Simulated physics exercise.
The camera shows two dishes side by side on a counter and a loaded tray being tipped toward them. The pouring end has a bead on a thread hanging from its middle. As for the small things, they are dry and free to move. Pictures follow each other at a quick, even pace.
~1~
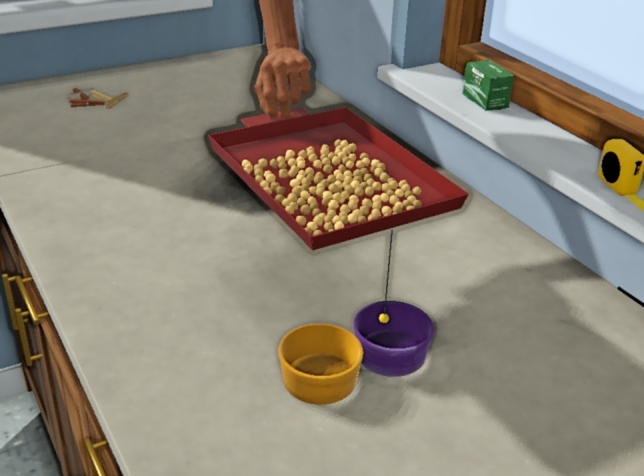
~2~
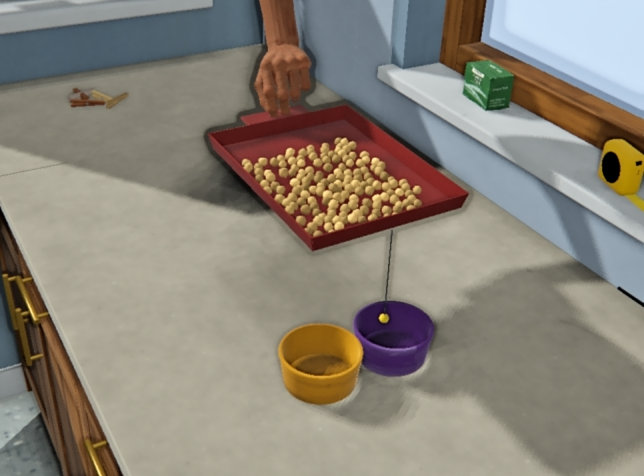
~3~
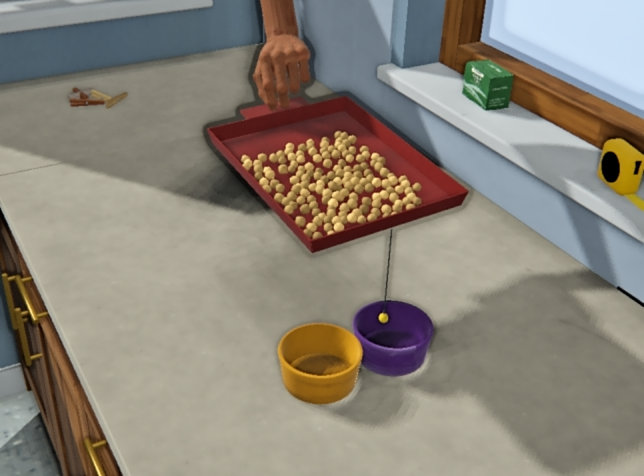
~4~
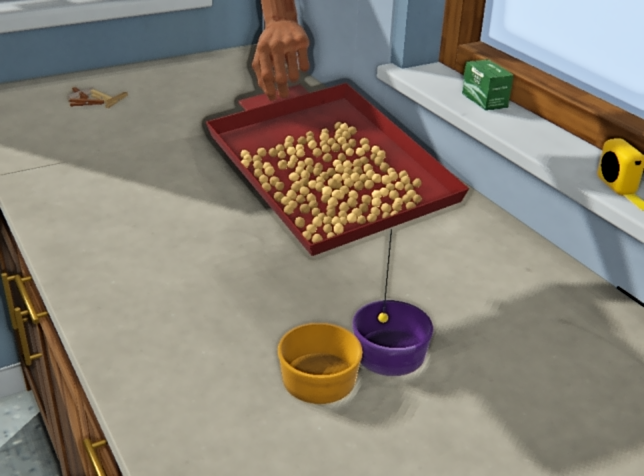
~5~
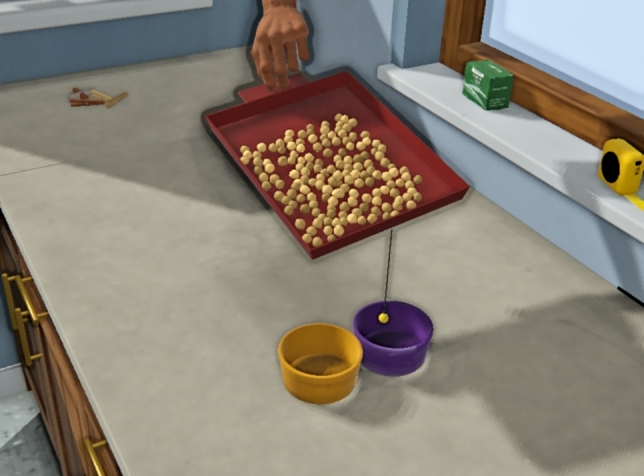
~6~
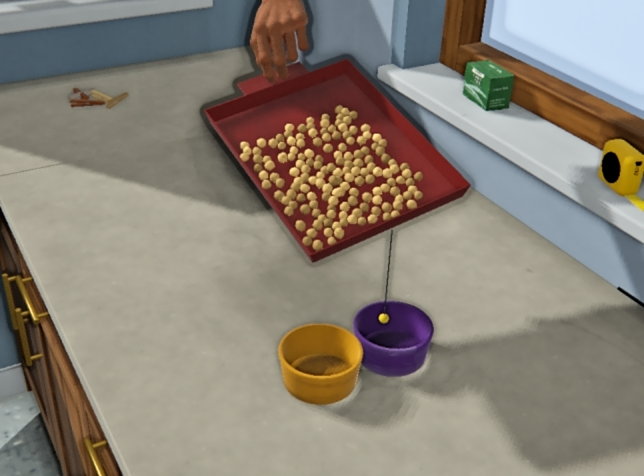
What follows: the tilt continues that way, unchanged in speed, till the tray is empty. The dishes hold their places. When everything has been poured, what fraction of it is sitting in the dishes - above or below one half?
Between them the dishes get the bulk of it.
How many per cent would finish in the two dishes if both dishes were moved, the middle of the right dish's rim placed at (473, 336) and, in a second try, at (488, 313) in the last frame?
10 and 0 %.
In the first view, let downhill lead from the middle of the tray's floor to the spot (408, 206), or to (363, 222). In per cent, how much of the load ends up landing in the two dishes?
The first try would leave around 20 per cent there, the second around 10 per cent.
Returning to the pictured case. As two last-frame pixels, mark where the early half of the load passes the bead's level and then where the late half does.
It passes near (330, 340) first and then near (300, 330).
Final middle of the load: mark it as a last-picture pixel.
The centre comes to rest close to (316, 375).
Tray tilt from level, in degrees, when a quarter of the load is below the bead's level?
110 degrees.
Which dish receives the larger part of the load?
The one at left ends up fuller.
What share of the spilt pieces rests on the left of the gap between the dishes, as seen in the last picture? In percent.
That comes to about 70 per cent of the pieces.
Soon, tray tipped steeply; all on the tray.
A while on, tray tipped past a quarter turn; all on the tray.
Towards the end, tray tipped past a quarter turn; about two thirds in the left dish; a stray few in the right dish; about a third outside both.
Finally, tray tipped past a quarter turn; about two thirds in the left dish; a stray few in the right dish; about a third outside both.
